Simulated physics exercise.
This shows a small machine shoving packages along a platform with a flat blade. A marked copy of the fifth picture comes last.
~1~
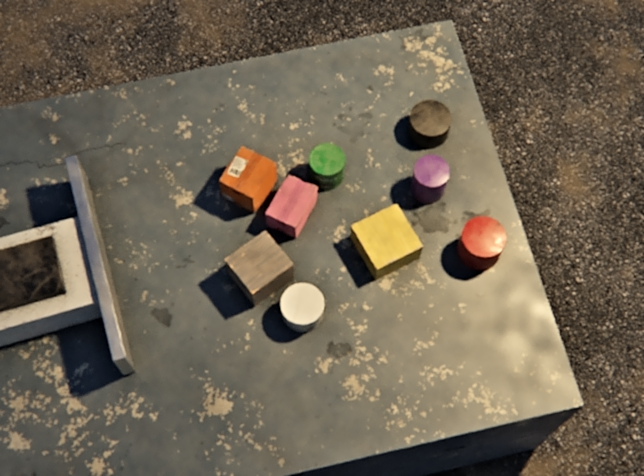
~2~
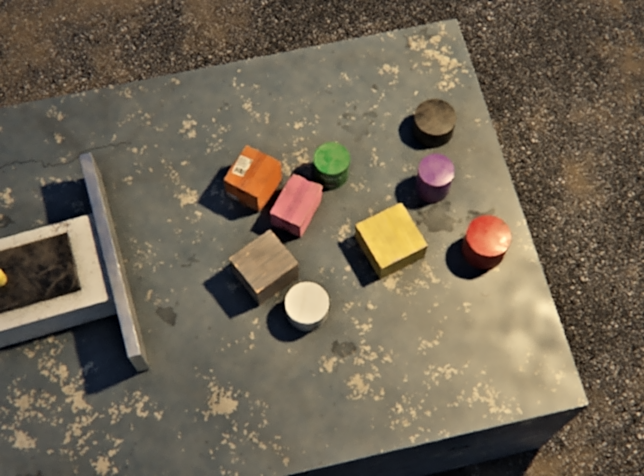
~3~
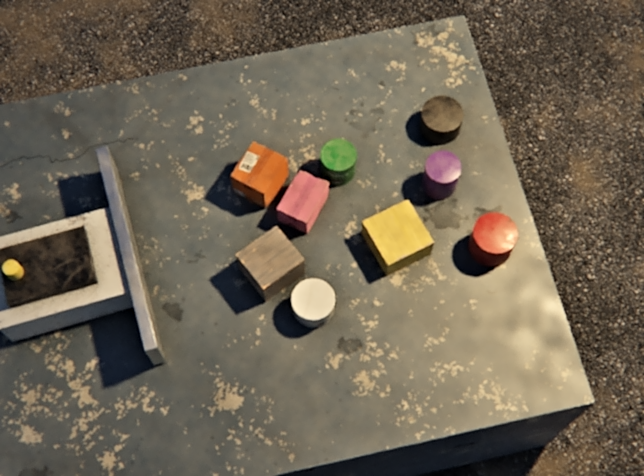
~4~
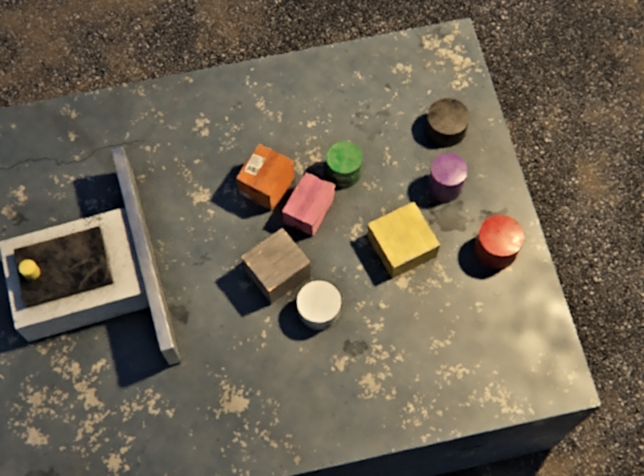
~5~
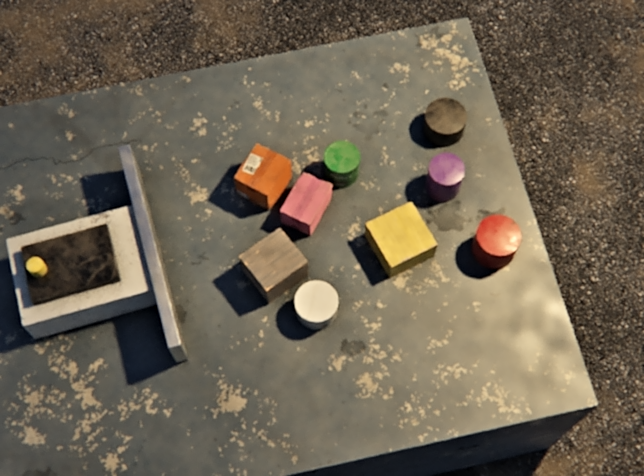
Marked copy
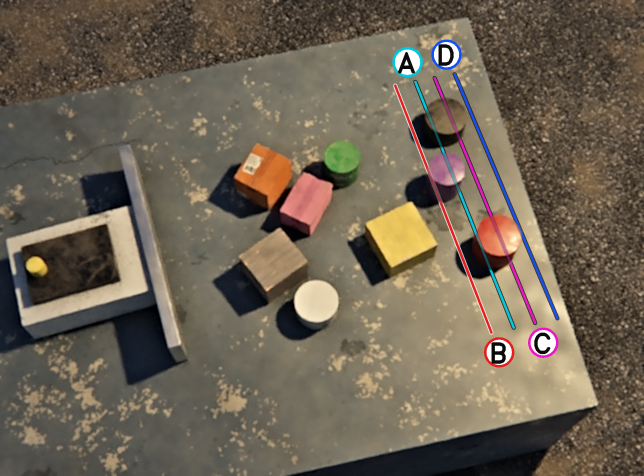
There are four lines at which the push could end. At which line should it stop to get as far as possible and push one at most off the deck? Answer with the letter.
B.
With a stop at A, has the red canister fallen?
Yes.
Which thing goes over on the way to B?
It is the red canister.
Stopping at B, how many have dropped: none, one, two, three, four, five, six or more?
In all, one.
On the marked copy, A at (462, 198); B at (441, 202); C at (482, 193); D at (503, 189).
Taking B. A third of the way, robot (185, 239); orange parcel (276, 174); grey crate (301, 266).
Two thirds of the way, robot (293, 217); red canister (506, 241); yellow crate (449, 229).
When it is over, robot (374, 200); red canister over the edge; yellow crate (528, 215); one fallen.
As for the rest, A drops three; C drops four; D drops seven.
